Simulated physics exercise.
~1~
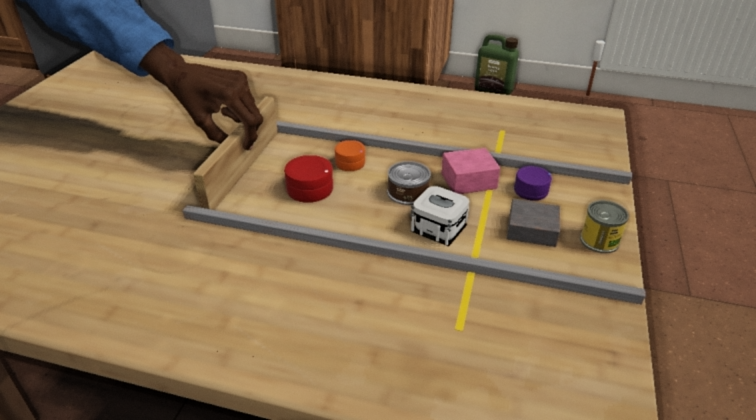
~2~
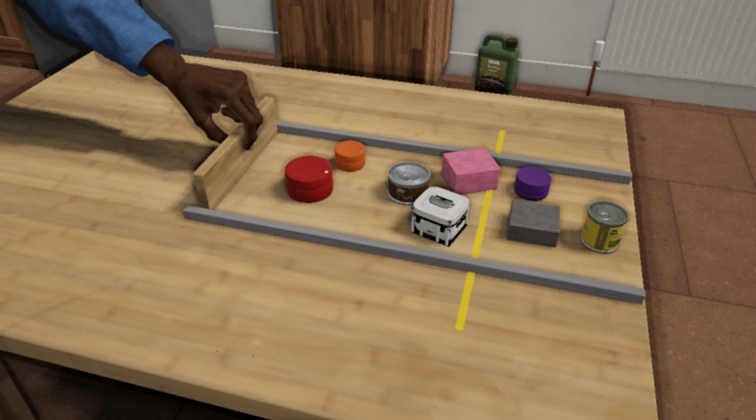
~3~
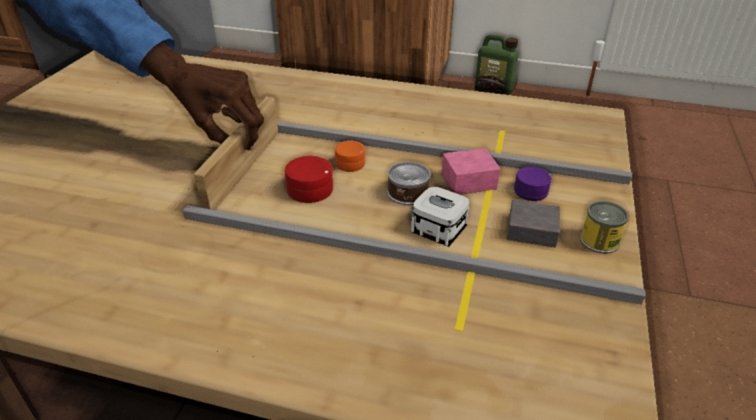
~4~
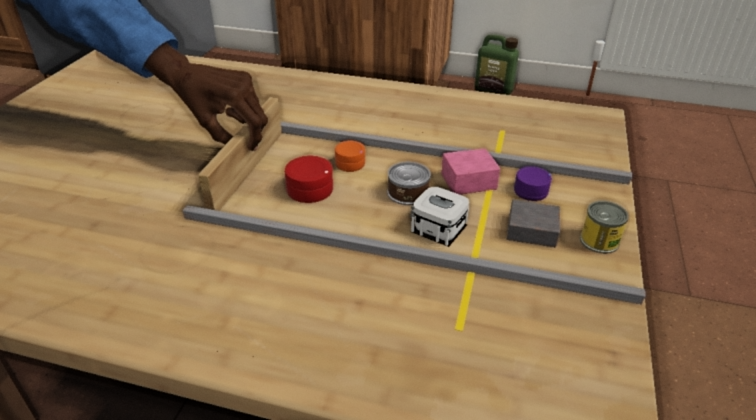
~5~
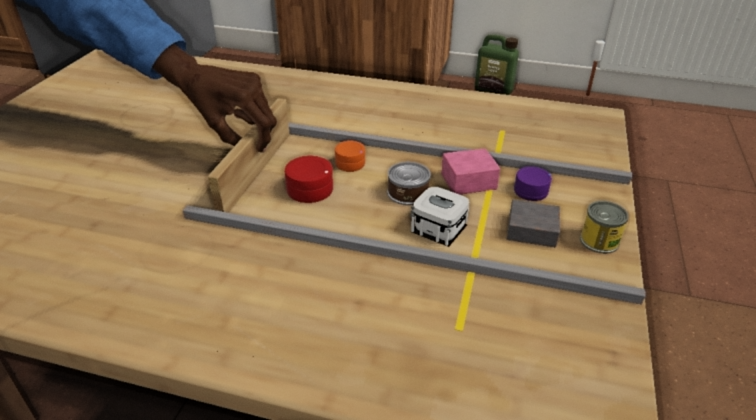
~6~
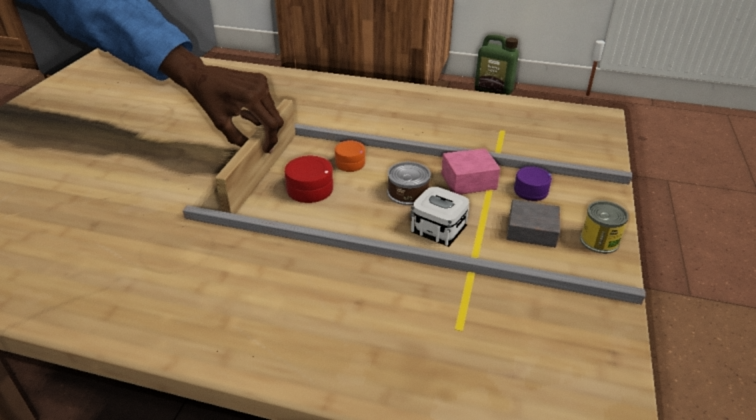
A dark-skinned hand in a blue sleeve grips a wooden board at the left of a pale wooden table, seen from above at an angle. Between two grey rails sit red and orange lids, a low tin, a black-and-white tub, a pink block, a purple lid, a grey block and a yellow tin, with yellow tape crossing. The hand slides the board slightly right, while the objects and camera stay still.
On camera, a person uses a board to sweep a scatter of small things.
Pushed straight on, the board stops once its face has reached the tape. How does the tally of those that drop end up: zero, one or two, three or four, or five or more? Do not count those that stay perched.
Gone: Not a single one.
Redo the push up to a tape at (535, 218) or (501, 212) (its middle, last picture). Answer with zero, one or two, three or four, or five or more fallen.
Going through them one at a time, I'd put it at either one or two and then zero.
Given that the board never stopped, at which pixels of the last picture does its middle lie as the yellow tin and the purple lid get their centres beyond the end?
The yellow tin gives roughly (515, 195), the purple lid roughly (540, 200).
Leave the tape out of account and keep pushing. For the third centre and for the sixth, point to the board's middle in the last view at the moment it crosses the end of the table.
Near (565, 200) first, near (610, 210) second.
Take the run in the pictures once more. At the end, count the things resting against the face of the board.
It ends up touching 2.
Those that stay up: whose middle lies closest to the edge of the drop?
The yellow tin is the one.
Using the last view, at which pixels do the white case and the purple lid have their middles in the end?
In the last picture the white case sits at (512, 244) while the purple lid sits at (582, 190).
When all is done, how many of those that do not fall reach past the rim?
That adds up to 0.
Early on, none off yet; yellow tin at rest near (604, 227); grey block at rest near (534, 223); purple lid at rest near (533, 184).
Finally, the number that fall off is zero.
